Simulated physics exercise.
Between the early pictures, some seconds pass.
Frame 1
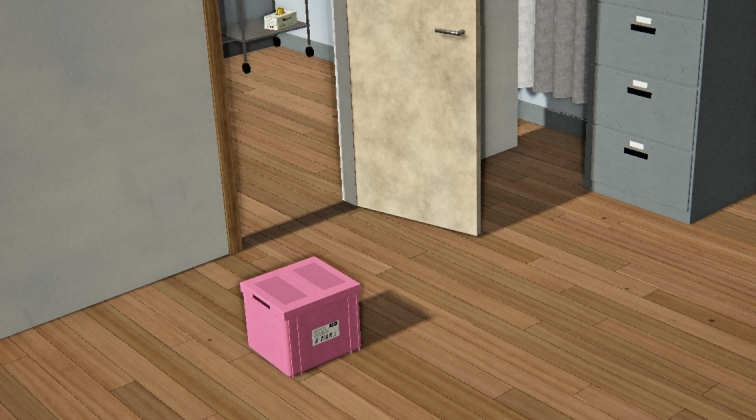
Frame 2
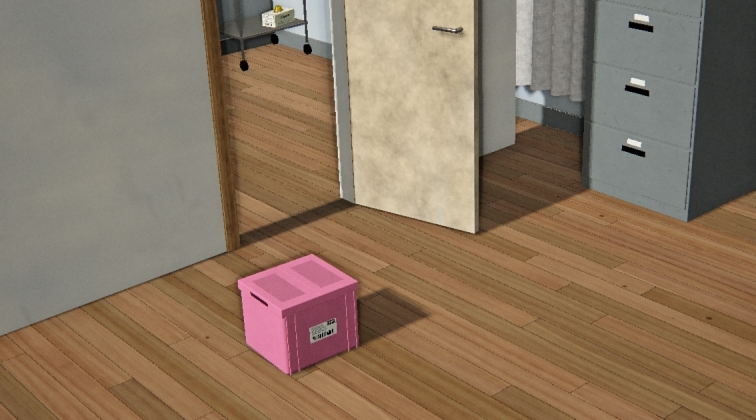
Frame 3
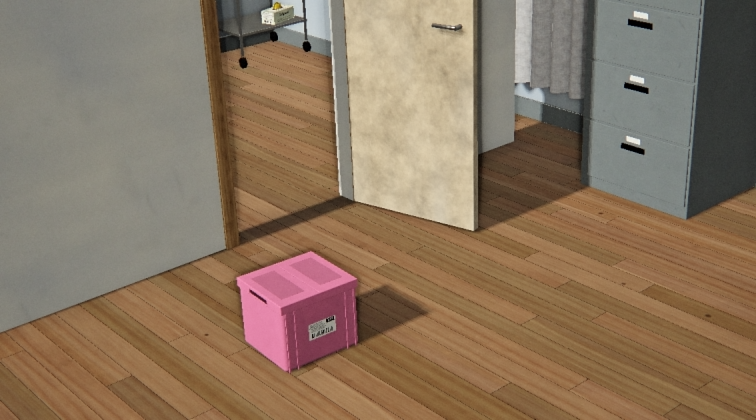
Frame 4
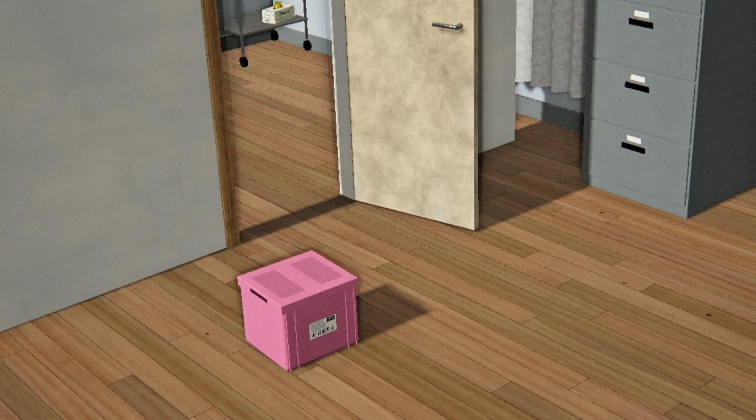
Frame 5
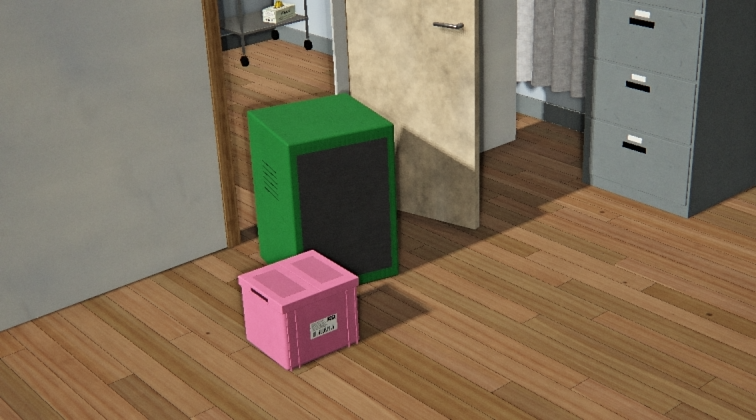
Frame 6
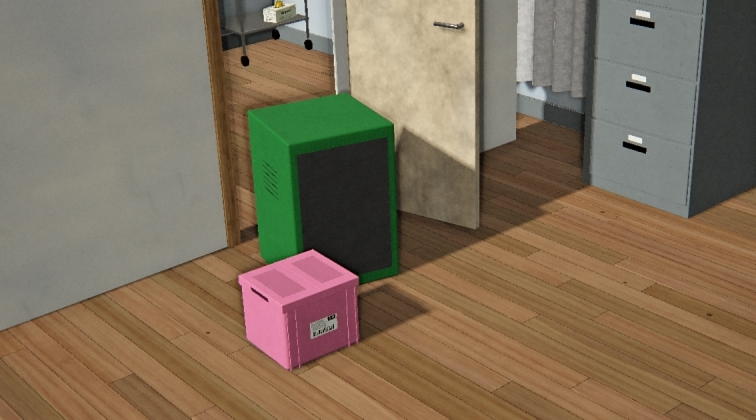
The video shows a pink tote resting on a wooden floor near a wide-open door, with nothing visibly moving at first; then a green appliance with a dark front panel suddenly appears behind the tote and stays still.
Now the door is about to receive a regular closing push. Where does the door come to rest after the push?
Short of the frame.
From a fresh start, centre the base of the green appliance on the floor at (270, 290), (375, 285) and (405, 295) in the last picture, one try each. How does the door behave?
In the first case it gets caught partway; in the second case it gets caught partway; in the third case it swings home.
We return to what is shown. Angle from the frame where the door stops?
I'd say it stays open by roughly 60 degrees.
Then, 0.60 s past the last view, open by 90°.
Then, 1.00 s past the last view, open by 70°.
Finally, open by 61°; both still in place. Final places as the last picture's camera would see them, green appliance near (322, 194).
